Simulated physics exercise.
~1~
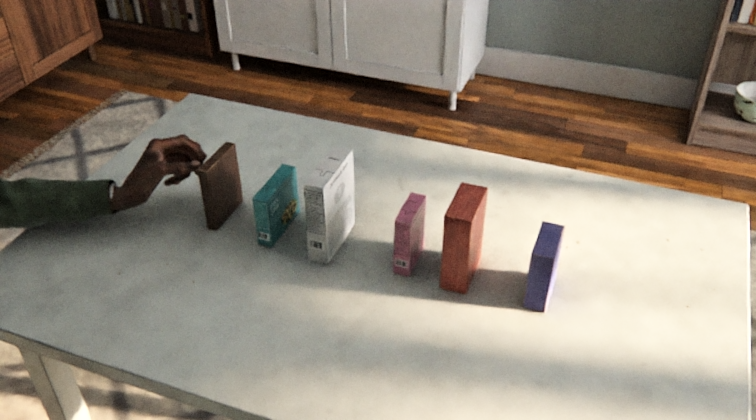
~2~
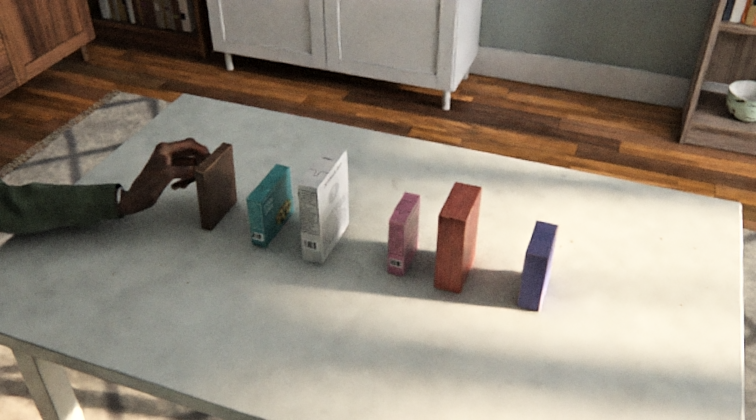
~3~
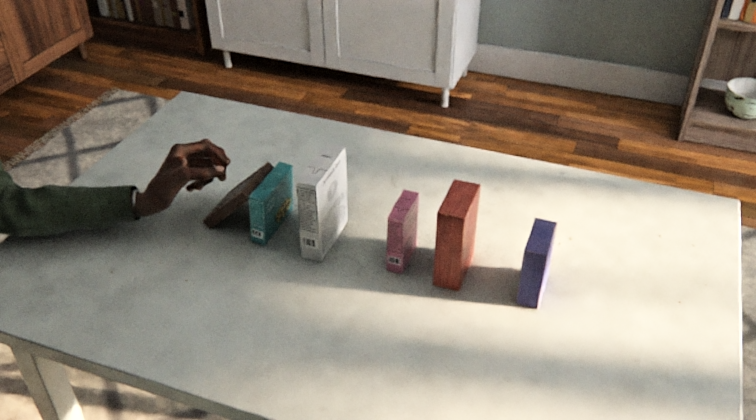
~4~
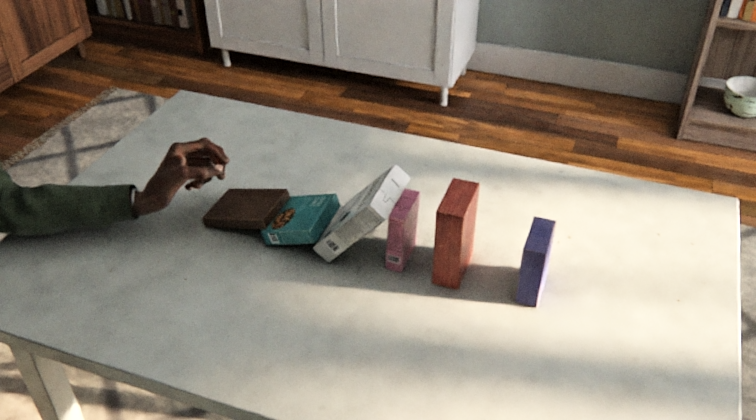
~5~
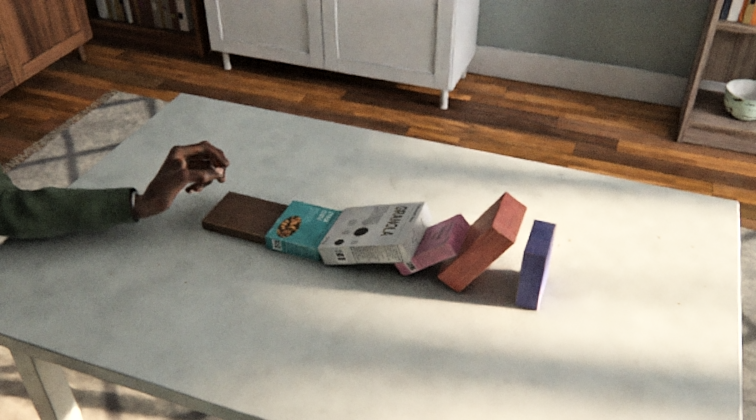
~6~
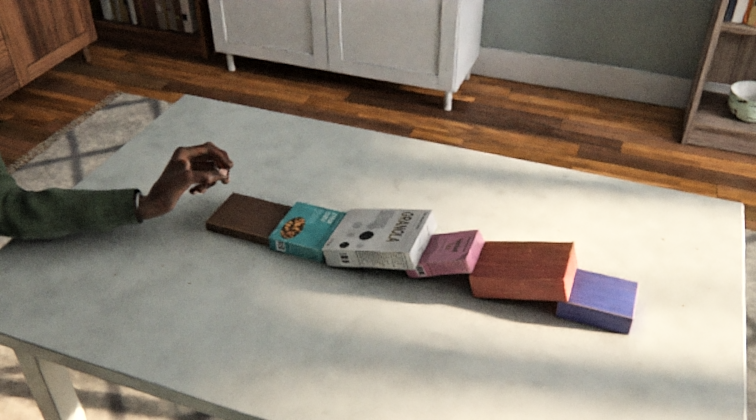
In the video, a hand tips a brown board at the left end of a row on a table, and it topples rightward into a turquoise packet, knocking down white and pink packets, a red board and a blue board in turn, until all lie toppled in an overlapping line.
